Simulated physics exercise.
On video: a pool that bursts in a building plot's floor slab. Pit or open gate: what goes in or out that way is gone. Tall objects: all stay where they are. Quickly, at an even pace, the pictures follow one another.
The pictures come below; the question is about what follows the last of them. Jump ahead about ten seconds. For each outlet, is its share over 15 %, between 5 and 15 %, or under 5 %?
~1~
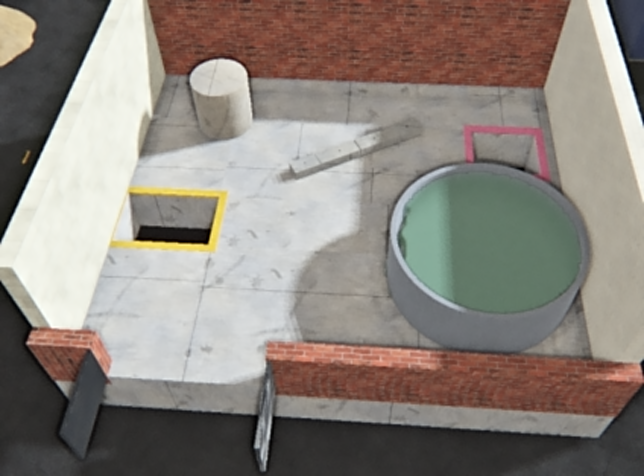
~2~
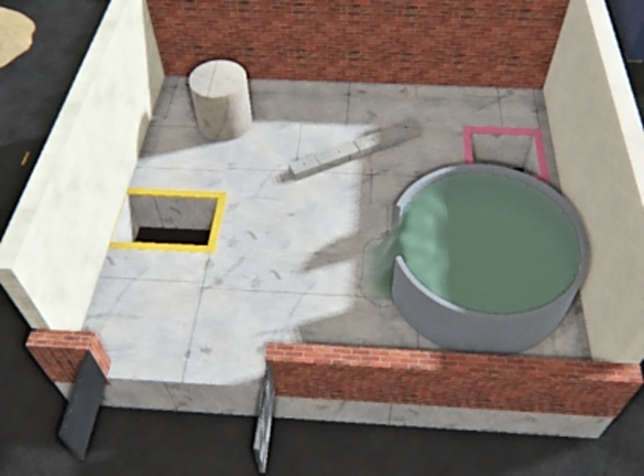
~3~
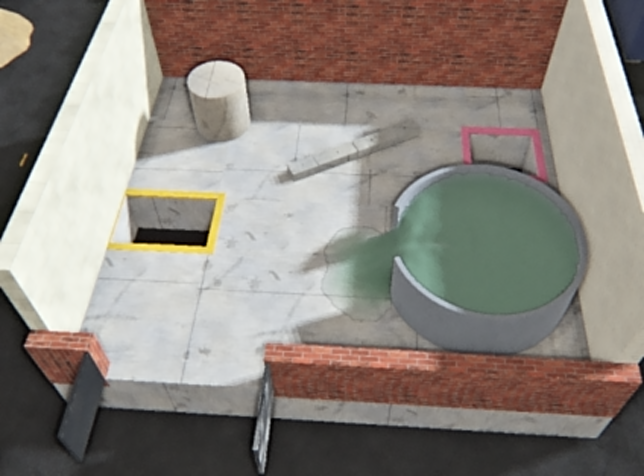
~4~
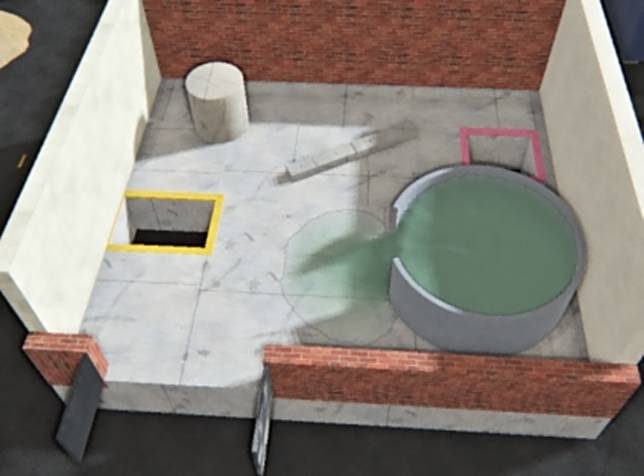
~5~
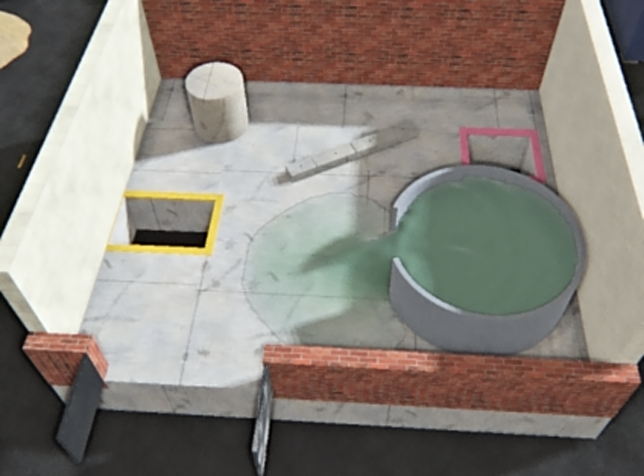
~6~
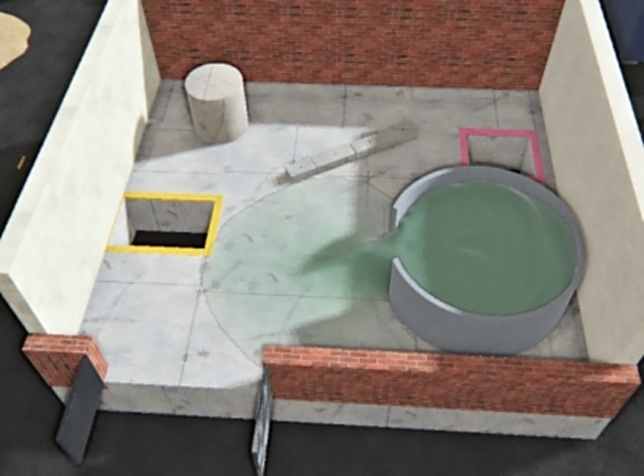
The gate gets a big share of it - past fifteen per cent. The pink pit gets hardly any of it - below five per cent. The yellow pit gets a big share of it - past fifteen per cent.
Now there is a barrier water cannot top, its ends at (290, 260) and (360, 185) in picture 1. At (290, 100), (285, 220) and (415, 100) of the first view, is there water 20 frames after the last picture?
Listed order - dry, dry, dry.
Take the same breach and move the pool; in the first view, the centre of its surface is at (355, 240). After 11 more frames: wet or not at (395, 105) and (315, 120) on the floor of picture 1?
Taking them in order, the first is left untouched and the second is left untouched.
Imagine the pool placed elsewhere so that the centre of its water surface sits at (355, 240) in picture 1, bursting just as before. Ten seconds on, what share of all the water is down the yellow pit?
Roughly, in per cent: Yellow 50.
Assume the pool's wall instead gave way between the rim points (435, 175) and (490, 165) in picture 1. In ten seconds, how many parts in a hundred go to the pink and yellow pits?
Approximately, pink takes 30 % and yellow takes 15 %.
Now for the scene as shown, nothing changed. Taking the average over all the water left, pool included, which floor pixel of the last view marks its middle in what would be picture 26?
The spot I would choose is (368, 263).
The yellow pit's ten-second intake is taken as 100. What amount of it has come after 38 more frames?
Near 70 in a hundred.
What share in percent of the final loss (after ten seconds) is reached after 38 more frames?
Roughly 70 %.
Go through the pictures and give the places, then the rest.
The first picture shows still water in the round pool at (488, 238).
In the second picture, water pours out at (393, 257) and has run to (384, 242).
In the third picture, the front is at (337, 240), out from the gap at (391, 261).
In the fourth picture, water pours out at (389, 263) and has run to (295, 242).
In the fifth picture, the front is at (259, 238), out from the gap at (389, 262).
In the sixth picture, the front is at (211, 253), out from the gap at (389, 262).
A moment on, water covers 40 % of the floor; the gate 1 %, the pink pit 0 %, the yellow pit 2 %.
Next, water covers 50 % of the floor; the gate 4 %, the pink pit 0 %, the yellow pit 7 %.
Then, water covers 60 % of the floor; the gate 9 %, the pink pit 0 %, the yellow pit 13 %.
Later, water covers 75 % of the floor; the gate 17 %, the pink pit 0 %, the yellow pit 24 %.
In the end, water covers 85 % of the floor; the gate 24 %, the pink pit 1 %, the yellow pit 34 %.
